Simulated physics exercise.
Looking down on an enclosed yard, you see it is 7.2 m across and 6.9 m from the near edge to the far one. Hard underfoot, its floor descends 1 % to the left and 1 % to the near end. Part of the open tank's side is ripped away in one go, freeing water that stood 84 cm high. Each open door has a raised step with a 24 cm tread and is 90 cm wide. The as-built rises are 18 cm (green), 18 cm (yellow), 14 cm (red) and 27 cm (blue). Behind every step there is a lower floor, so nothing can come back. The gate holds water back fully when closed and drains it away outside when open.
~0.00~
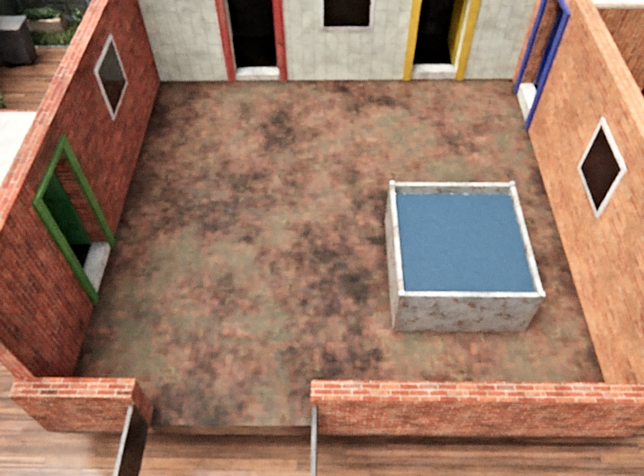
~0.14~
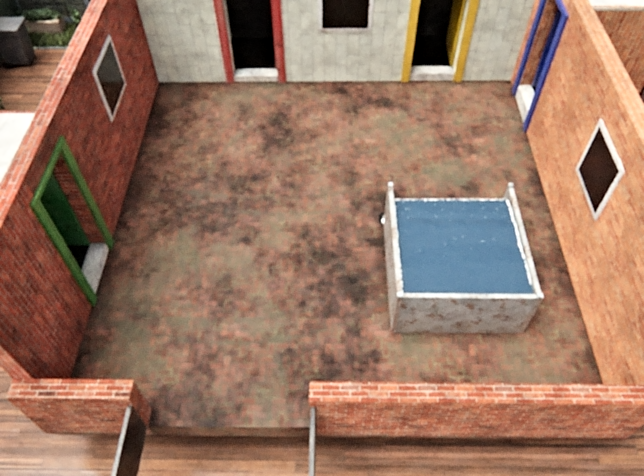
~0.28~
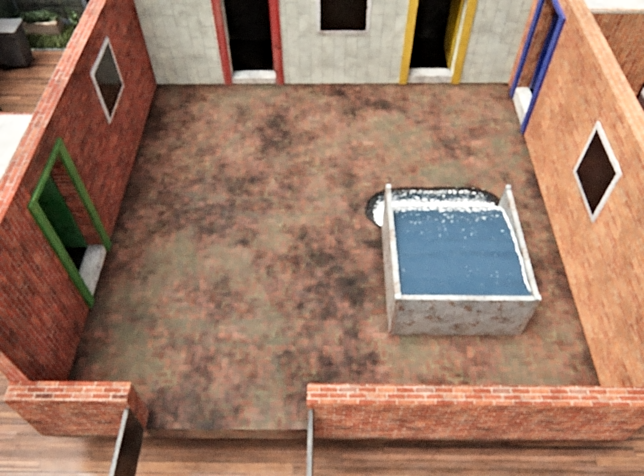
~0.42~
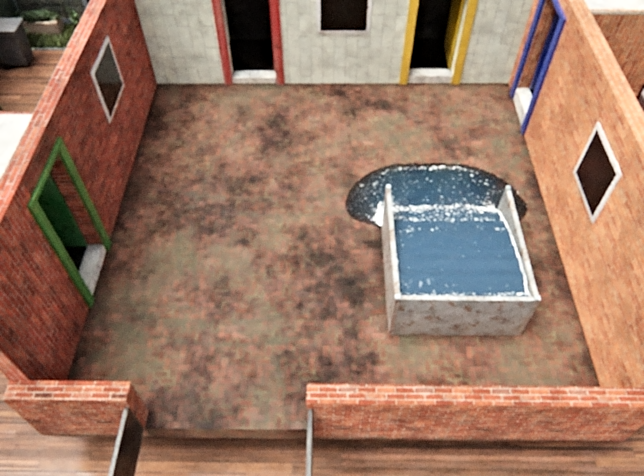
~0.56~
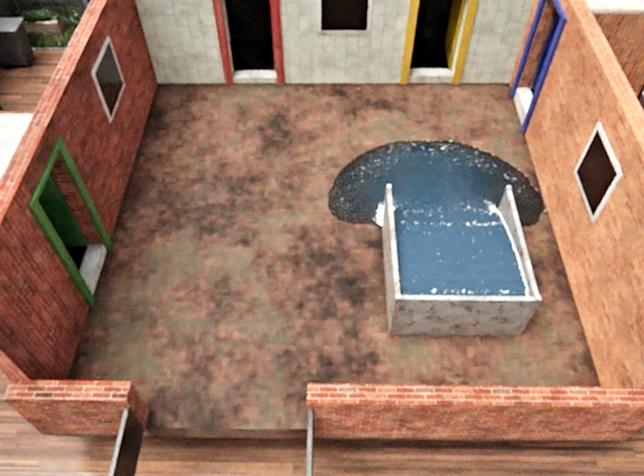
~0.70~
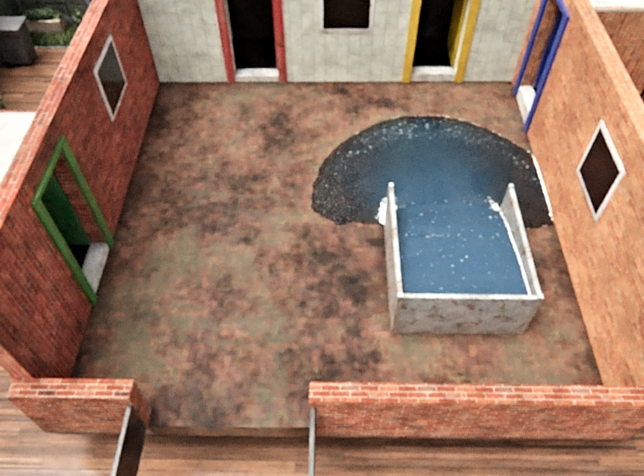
The video shows a walled yard from above with an open tank of still blue water; its far side gives way, and water pours out, spreading in a widening fan across the mottled floor behind and beside the tank.
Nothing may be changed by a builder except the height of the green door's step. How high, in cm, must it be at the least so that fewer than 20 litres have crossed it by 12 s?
At least roughly 6 cm high.
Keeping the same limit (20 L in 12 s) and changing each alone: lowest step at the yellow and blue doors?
About 30 cm at yellow and 21 cm at blue.
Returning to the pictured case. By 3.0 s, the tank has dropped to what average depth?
Around 16 centimetres.
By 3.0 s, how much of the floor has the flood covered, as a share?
Wet: Close to 45 %.
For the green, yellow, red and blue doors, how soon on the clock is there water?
Front arrival: Green 4.5 seconds, yellow 1.0 seconds, red 1.8 seconds, blue 1.0 seconds.
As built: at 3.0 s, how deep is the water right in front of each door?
Green door 0 cm, yellow door 28 cm, red door 13 cm, blue door 27 cm.
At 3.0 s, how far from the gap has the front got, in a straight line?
Front distance: Approx. 6.6 m.
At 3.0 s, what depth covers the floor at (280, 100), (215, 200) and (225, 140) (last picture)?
Roughly 15, 0 and 1 centimetres.
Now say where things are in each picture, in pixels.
The open tank at (460, 239) is whole and still, 84 cm deep; the green door at (82, 231) is dry, in the first picture.
The gap is on the far side, the front 0.3 m out at a hidden place; the back of the open tank holds 84 cm, in the second picture.
The gap is on the far side, the front 0.8 m out at a hidden place; the back of the open tank holds 84 cm, in the third picture.
Water pours out on the far side and has run 1.4 m, to (417, 166); about 12 cm deep outside, 77 cm at the back, in the fourth picture.
Water pours out on the far side and has run 2.0 m, to (395, 145); about 8 cm deep outside, 71 cm at the back, in the fifth picture.
Water pours out on the far side and has run 2.6 m, to (401, 120); about 7 cm deep outside, 71 cm at the back; the green door at (81, 232), 5.4 m from the gap, is still 3.7 m from the nearest water, in the sixth picture.
After 1.4 s water covers 35 % of the floor, deepest (36 cm) near (415, 83); it has not reached the green door.
After 3.0 s water covers 45 % of the floor, deepest (33 cm) near (160, 83); it has not reached the green door.
After 12.0 s water covers 85 % of the floor, deepest (15 cm) near (63, 407); 9 cm at the green door, 0 litres in over its 18 cm step.
At the green door as built, the water arrived by 4.5 s and peaked near 10 cm at 7.4 s.
With a step of 5.5 cm, 28 litres would have come in within the 12 s; with 7.5 cm, 9 litres. So under 20 litres takes about 6 cm.
